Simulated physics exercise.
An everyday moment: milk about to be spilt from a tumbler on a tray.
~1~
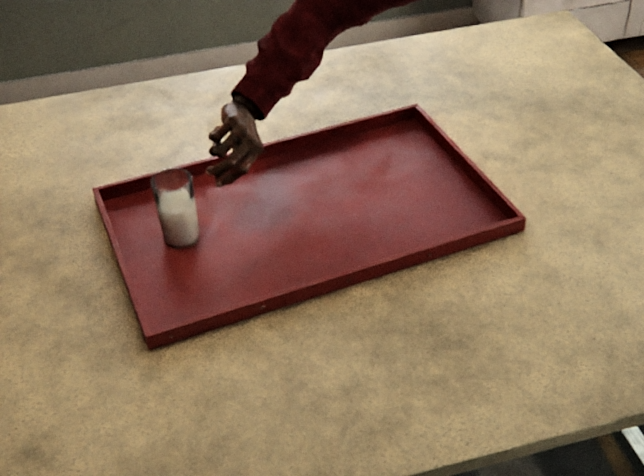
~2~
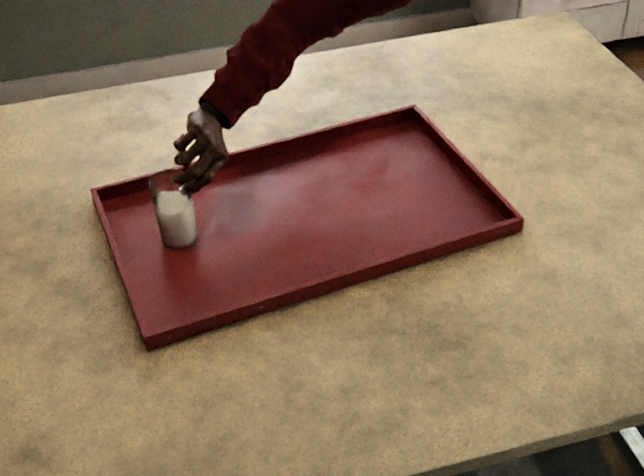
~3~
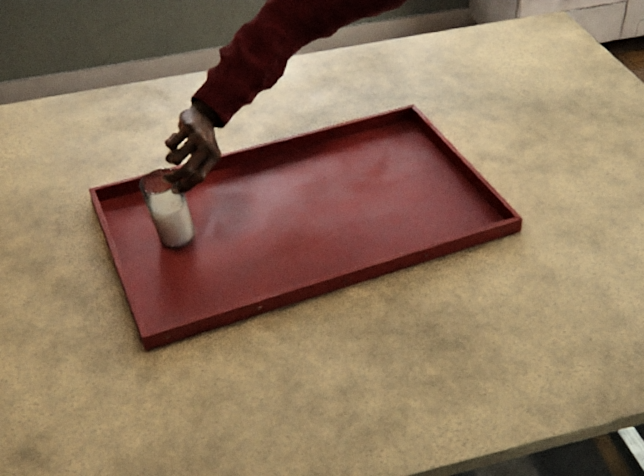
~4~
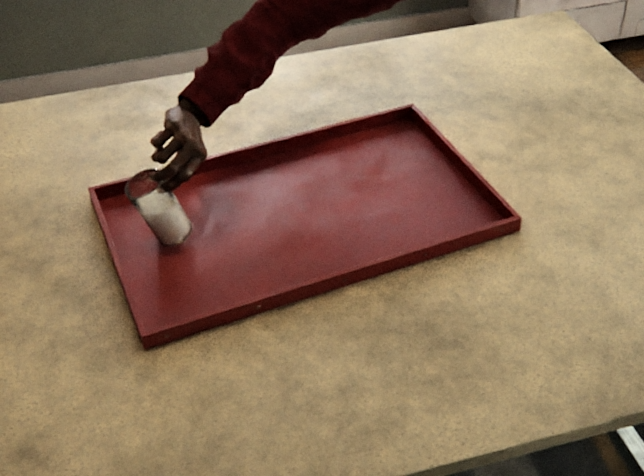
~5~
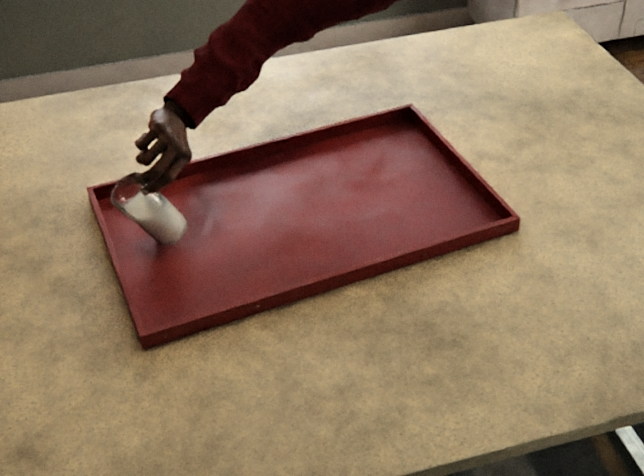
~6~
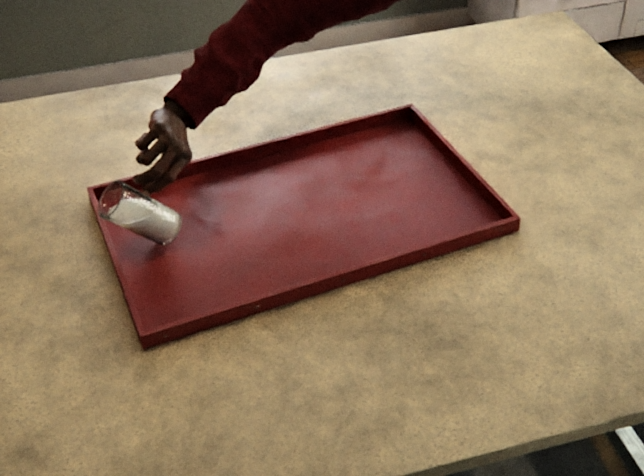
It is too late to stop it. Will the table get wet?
In the end it gets out on to the top.
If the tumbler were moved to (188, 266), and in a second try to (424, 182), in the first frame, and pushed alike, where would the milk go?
At the first place it gets out on to the top, at the second it keeps within the tray.
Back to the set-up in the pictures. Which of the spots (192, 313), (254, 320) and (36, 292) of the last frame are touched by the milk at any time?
In turn: Dry, untouched, wet.
Next, the tumbler lies across the rim; the puddle covers about as much as a plate; the table is getting wet.
After that, the puddle covers about as much as a tray; the table is getting wet.
Finally, the puddle covers about as much as a tray; the table is getting wet.
